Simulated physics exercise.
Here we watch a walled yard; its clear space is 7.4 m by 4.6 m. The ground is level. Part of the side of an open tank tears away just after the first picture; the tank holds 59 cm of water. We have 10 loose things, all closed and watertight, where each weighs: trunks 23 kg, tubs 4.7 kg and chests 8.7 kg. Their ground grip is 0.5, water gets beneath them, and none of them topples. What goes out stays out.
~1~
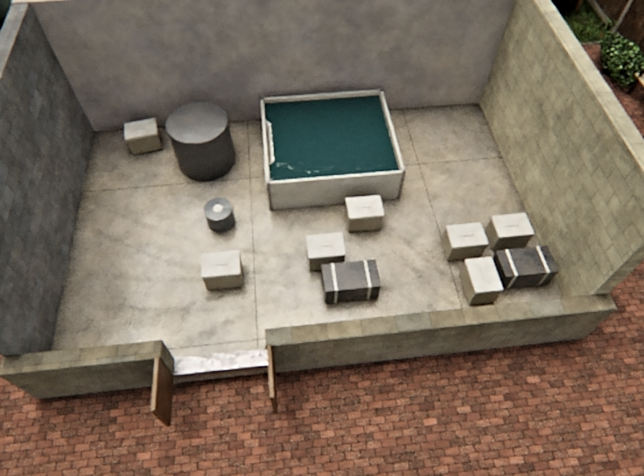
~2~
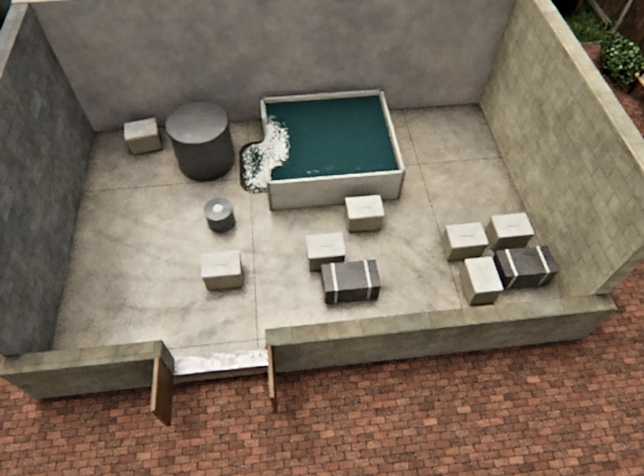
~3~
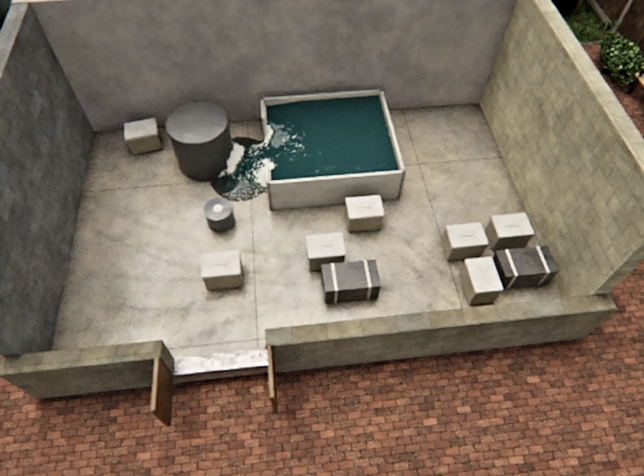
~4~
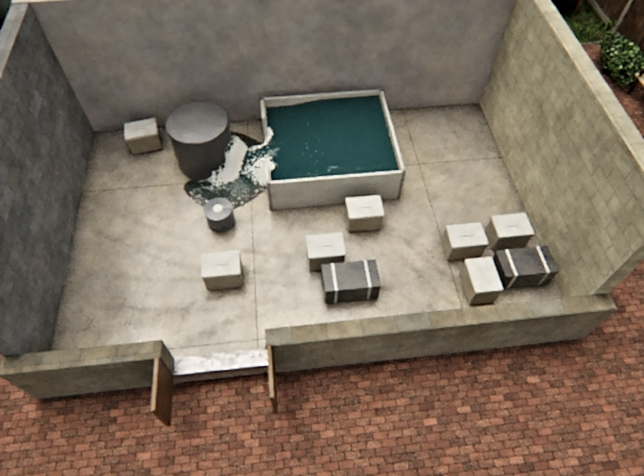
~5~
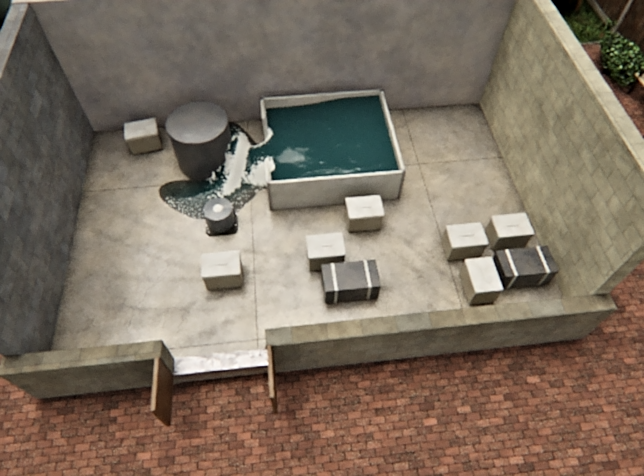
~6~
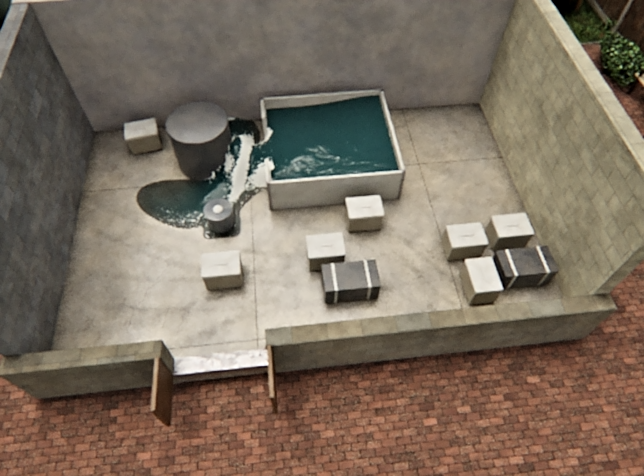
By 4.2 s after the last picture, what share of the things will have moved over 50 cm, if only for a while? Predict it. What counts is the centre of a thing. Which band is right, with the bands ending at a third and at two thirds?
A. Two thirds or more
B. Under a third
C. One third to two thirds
B.
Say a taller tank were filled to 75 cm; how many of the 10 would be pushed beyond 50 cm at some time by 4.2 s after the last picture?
Under that setup the answer is 3.
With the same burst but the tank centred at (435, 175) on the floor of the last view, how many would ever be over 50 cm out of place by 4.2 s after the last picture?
The count would be 3.
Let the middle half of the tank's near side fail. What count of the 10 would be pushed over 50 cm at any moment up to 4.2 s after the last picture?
That would give 8.
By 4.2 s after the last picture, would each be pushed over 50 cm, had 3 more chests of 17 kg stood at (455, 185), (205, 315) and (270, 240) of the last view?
Below, above, below.
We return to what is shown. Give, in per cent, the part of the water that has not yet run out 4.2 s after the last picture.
Around 96 per cent of the water is still in there.
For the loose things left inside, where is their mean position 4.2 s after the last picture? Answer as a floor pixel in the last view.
(390, 248).
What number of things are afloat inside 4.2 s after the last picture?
It comes to 1.
Then, 0.4 s after the last picture 1 of 10 are over 50 cm from their spots; 0 afloat.
Then, 1.5 s after the last picture 3 of 10 are over 50 cm from their spots; 1 afloat.
Then, 2.8 s after the last picture 3 of 10 are over 50 cm from their spots; 1 afloat.
Then, 4.2 s after the last picture 3 of 10 are over 50 cm from their spots, and 3 have been at some point; 1 afloat.
